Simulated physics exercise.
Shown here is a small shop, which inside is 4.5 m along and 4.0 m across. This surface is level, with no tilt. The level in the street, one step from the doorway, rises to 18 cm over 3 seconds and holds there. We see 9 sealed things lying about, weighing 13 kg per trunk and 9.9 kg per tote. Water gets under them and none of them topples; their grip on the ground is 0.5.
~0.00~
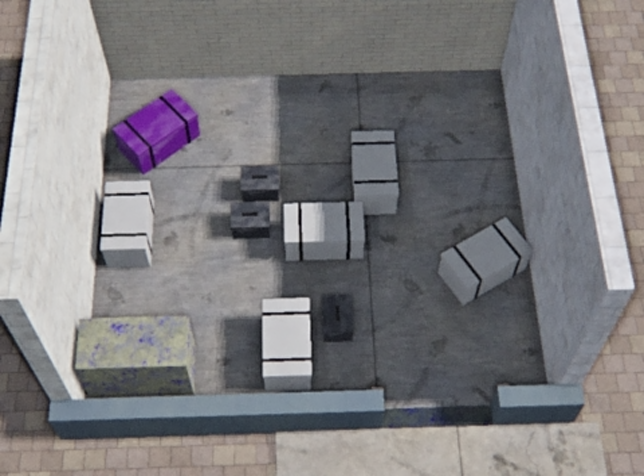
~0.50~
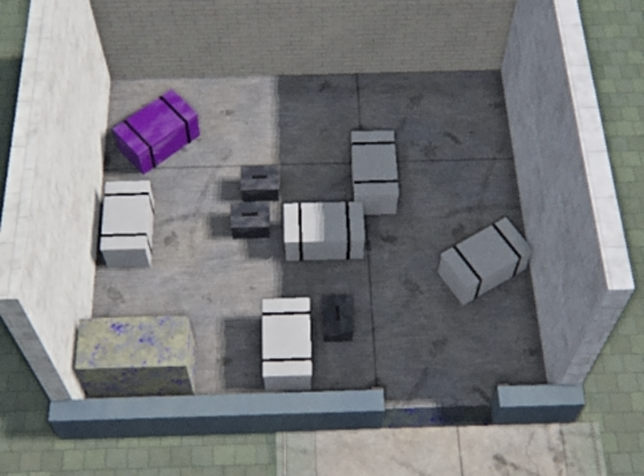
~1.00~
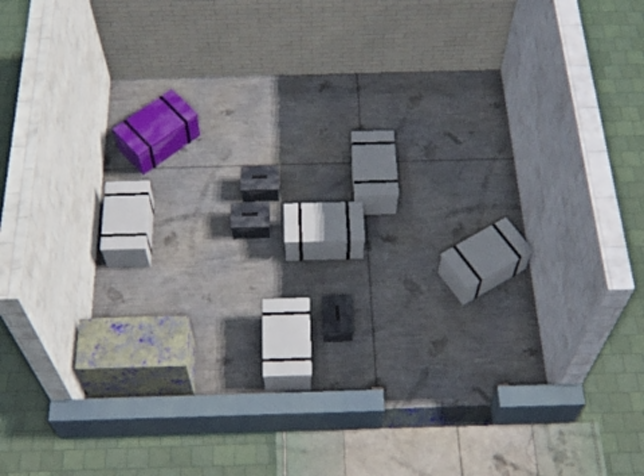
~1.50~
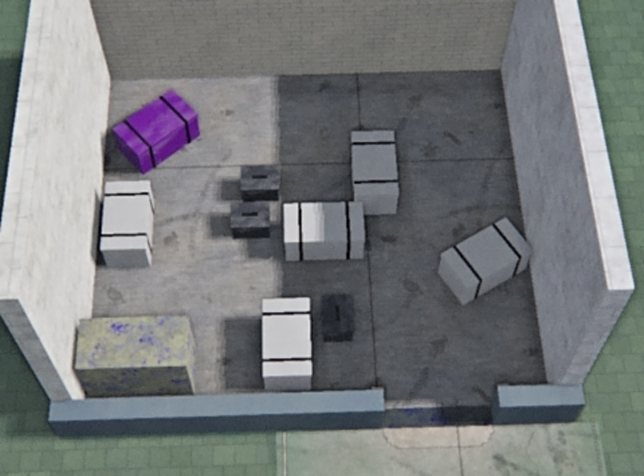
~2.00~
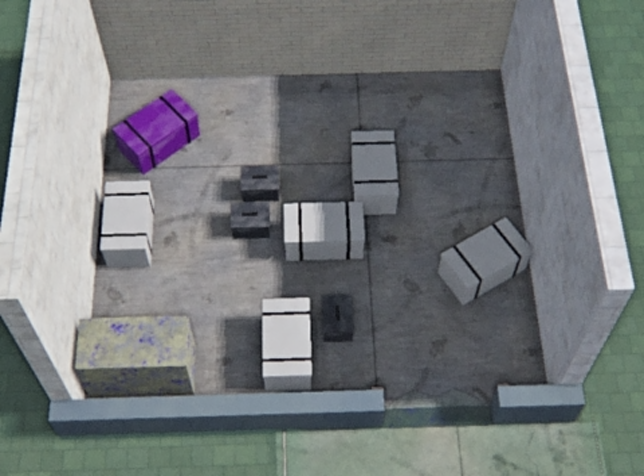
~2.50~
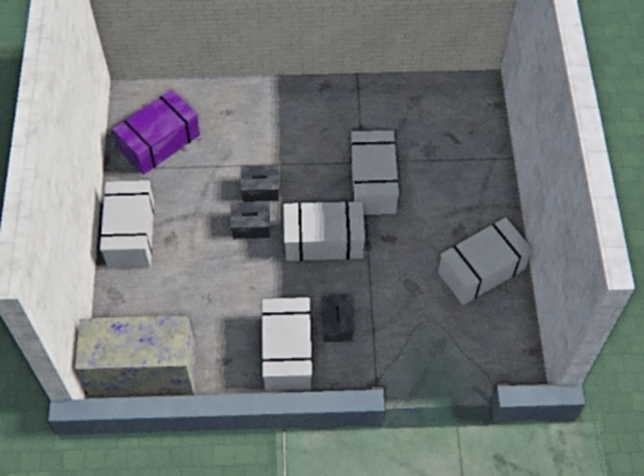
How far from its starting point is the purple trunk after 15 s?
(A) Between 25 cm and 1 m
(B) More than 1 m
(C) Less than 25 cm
The answer is B.
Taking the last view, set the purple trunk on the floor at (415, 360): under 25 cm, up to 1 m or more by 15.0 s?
Answer: It covers a big distance.
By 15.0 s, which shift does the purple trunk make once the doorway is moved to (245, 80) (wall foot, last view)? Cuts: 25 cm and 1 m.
Purple trunk: Goes a long way.
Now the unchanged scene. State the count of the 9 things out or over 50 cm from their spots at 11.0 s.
Answer: 4.
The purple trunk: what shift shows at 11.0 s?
About 80 cm out of place.
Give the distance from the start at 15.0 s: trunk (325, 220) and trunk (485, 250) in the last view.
Respectively 60 and 350 cm.
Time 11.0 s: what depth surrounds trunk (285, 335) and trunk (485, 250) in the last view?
Close to 2 and 8 centimetres.
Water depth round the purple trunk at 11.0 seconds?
I'd say around 6 cm.
After 3.5 s the purple trunk is near (155, 121), 0.0 m from its start, aground; 0 afloat.
After 6.8 s the purple trunk is near (155, 121), 0.0 m from its start, aground; 1 afloat.
After 11.0 s the purple trunk is near (136, 185), 0.8 m from its start, afloat; 5 afloat.
After 15.0 s the purple trunk is near (225, 233), 1.6 m from its start, afloat; 6 afloat.
